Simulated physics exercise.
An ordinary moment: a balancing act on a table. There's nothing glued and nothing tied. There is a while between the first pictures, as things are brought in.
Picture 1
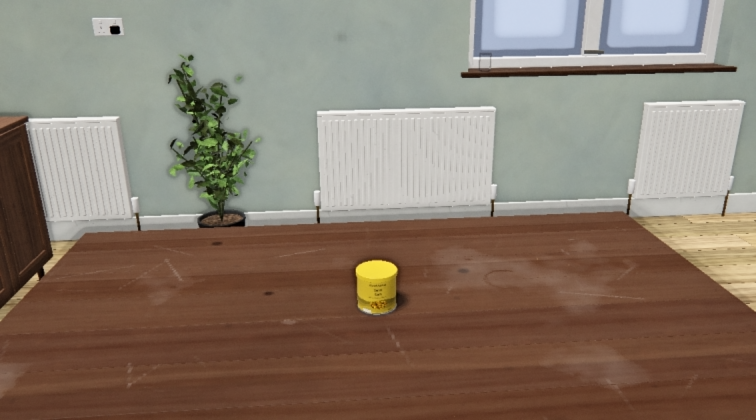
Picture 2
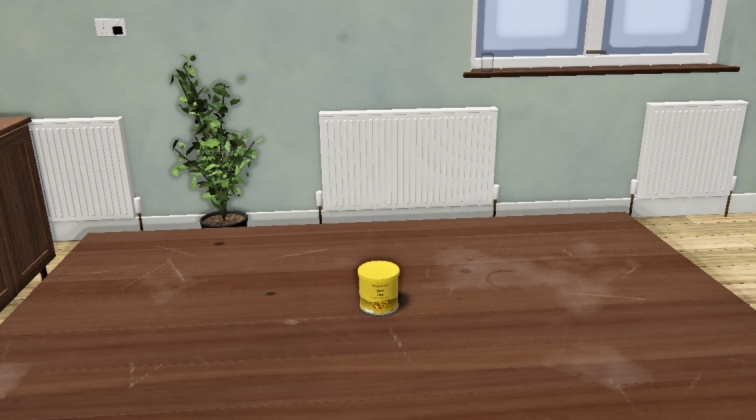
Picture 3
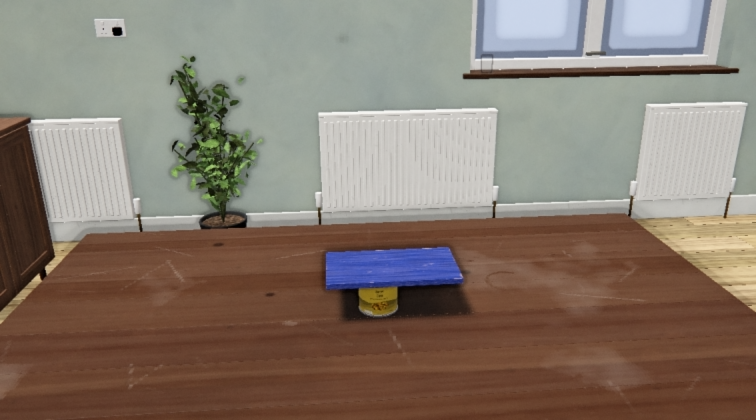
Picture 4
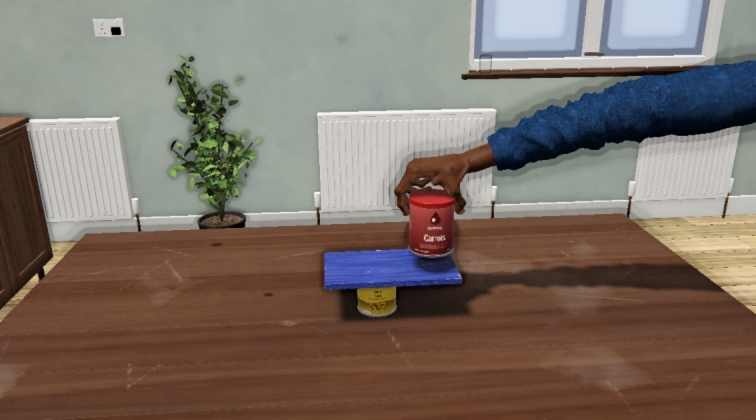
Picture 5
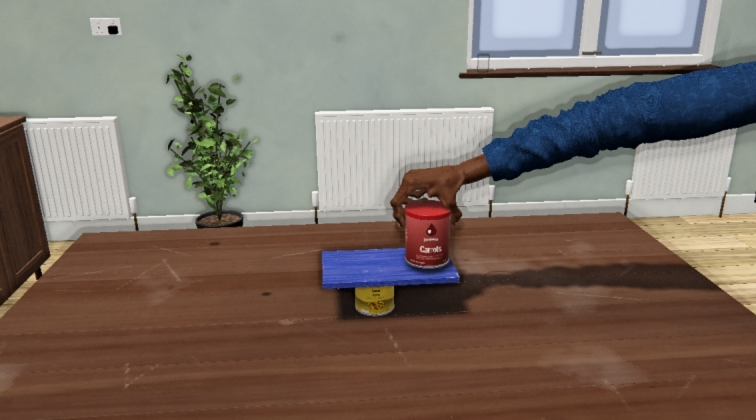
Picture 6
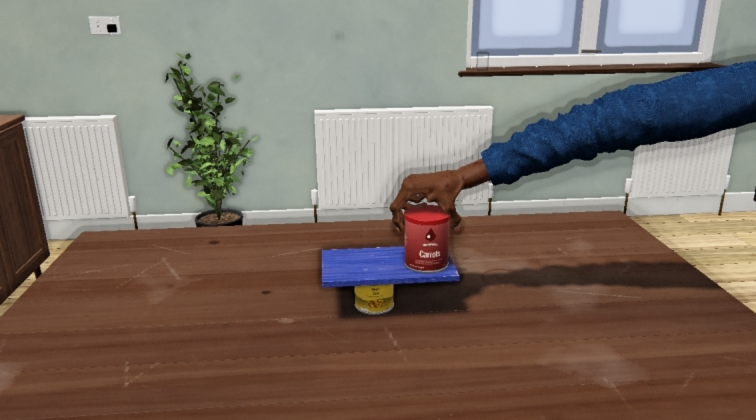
A hand lowering a red tin onto the right side of a blue board resting on a yellow tin, keeping hold of it.
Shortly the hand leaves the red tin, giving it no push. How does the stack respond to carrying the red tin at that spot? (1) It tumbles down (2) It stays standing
Option 1: It tumbles down.
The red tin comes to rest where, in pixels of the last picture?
Roughly pixel (525, 300) in the last picture.
Then, 0.30 s after the last picture, red tin now fallen; blue board tipped 45° from how it was.
Then, 0.40 s after the last picture, blue board tipped 42° from how it was.
Then, 0.60 s after the last picture, blue board tipped 27° from how it was.
Then, 1.20 s after the last picture, blue board tipped 25° from how it was.
At rest, fallen, red tin; moved from the start, blue board; yellow tin in place. Seen from the same camera at the end, red tin near (525, 300). The stack gives way.
